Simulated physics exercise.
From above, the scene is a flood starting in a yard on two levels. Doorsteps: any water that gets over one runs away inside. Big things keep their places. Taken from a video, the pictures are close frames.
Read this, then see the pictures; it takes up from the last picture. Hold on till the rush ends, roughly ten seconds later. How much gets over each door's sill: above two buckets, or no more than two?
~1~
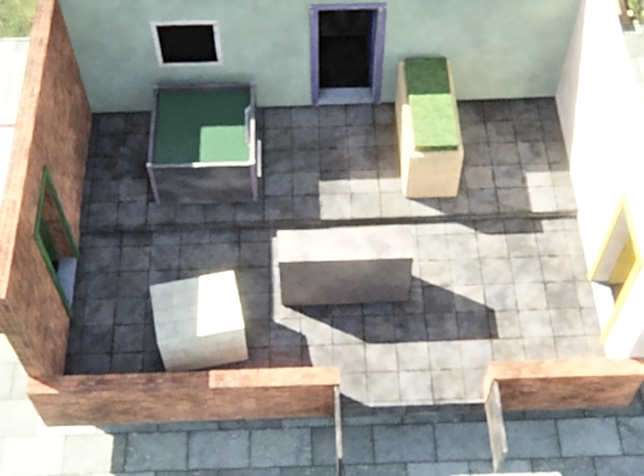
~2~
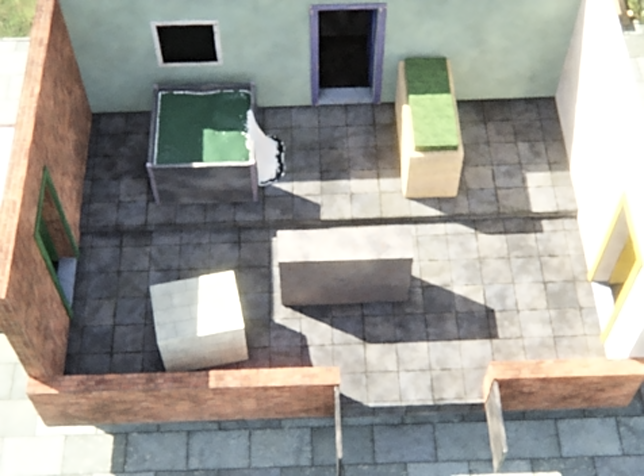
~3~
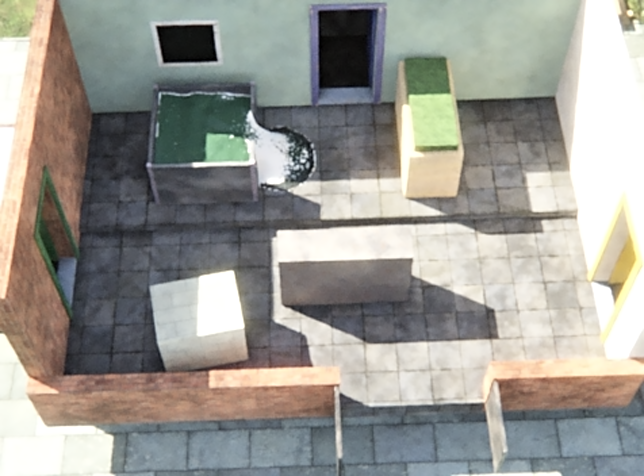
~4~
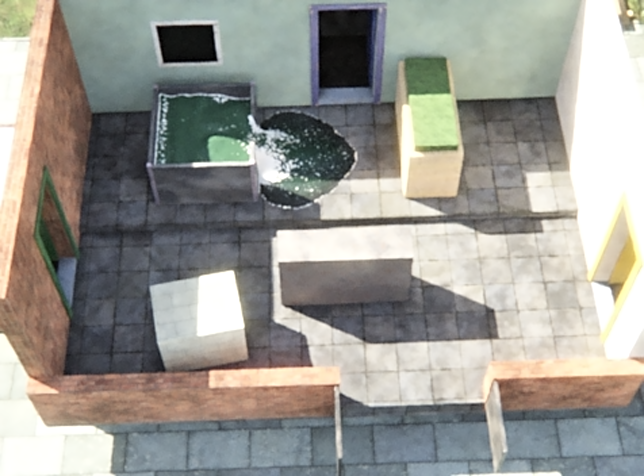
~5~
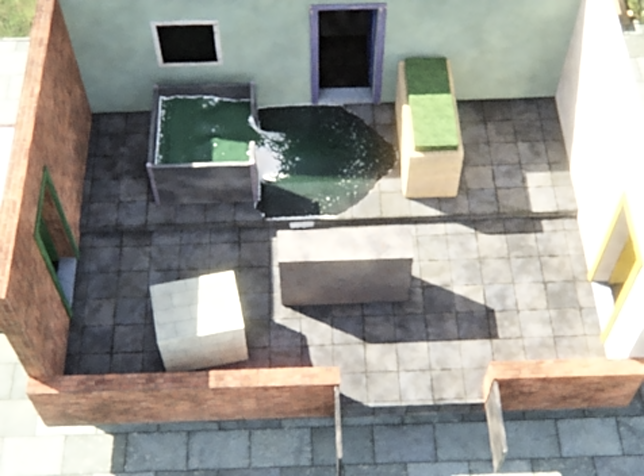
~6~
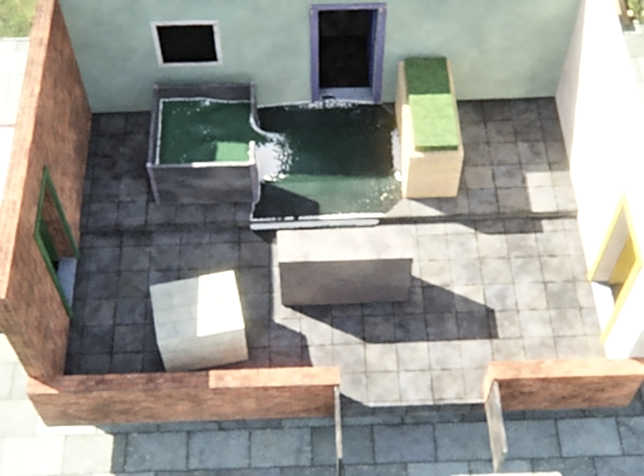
In order: Most likely the yellow door will exceed two buckets; most likely the green door will not exceed two buckets; most likely the blue door will exceed two buckets.
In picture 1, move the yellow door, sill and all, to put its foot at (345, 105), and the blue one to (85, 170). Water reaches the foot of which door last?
Answer: The blue-painted one.
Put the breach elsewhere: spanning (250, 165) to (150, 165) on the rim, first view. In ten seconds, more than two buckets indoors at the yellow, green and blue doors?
Result: Yellow goes past the limit; green goes past the limit; blue remains beneath it.
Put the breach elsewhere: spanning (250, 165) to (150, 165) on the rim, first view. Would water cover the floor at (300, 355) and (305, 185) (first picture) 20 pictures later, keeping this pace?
Point one reached; point two not reached.
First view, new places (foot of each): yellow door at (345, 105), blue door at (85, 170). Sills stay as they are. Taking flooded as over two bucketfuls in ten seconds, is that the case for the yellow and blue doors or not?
The yellow one tops the limit, the blue one stays within it.
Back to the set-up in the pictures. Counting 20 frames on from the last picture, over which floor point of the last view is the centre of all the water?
Point: (326, 192).
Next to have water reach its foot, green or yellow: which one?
Answer: The yellow door.
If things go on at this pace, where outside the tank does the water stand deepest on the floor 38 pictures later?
I'd go with (366, 268) as the deepest place.
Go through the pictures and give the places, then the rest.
The first frame shows still water in the tank at (203, 127).
In the second frame, the front is at (272, 140), out from the gap at (253, 147).
In the third frame, the front is at (309, 150), out from the gap at (253, 148).
In the fourth frame, the front is at (351, 155), out from the gap at (253, 149).
In the fifth frame, water pours out at (253, 149) and has run to (393, 156).
In the sixth frame, water pours out at (253, 149) and has run to (404, 192).
A moment on, water covers 25 % of the floor; the yellow door not reached, the green door not reached, the blue door under two buckets in.
Next, water covers 35 % of the floor; the yellow door not reached, the green door not reached, the blue door over two buckets in.
Then, water covers 45 % of the floor; the yellow door under two buckets in, the green door not reached, the blue door far over two buckets in.
Later, water covers 65 % of the floor; the yellow door over two buckets in, the green door wet at the sill, nothing in, the blue door far over two buckets in.
In the end, water covers 80 % of the floor; the yellow door far over two buckets in, the green door under two buckets in, the blue door far over two buckets in.
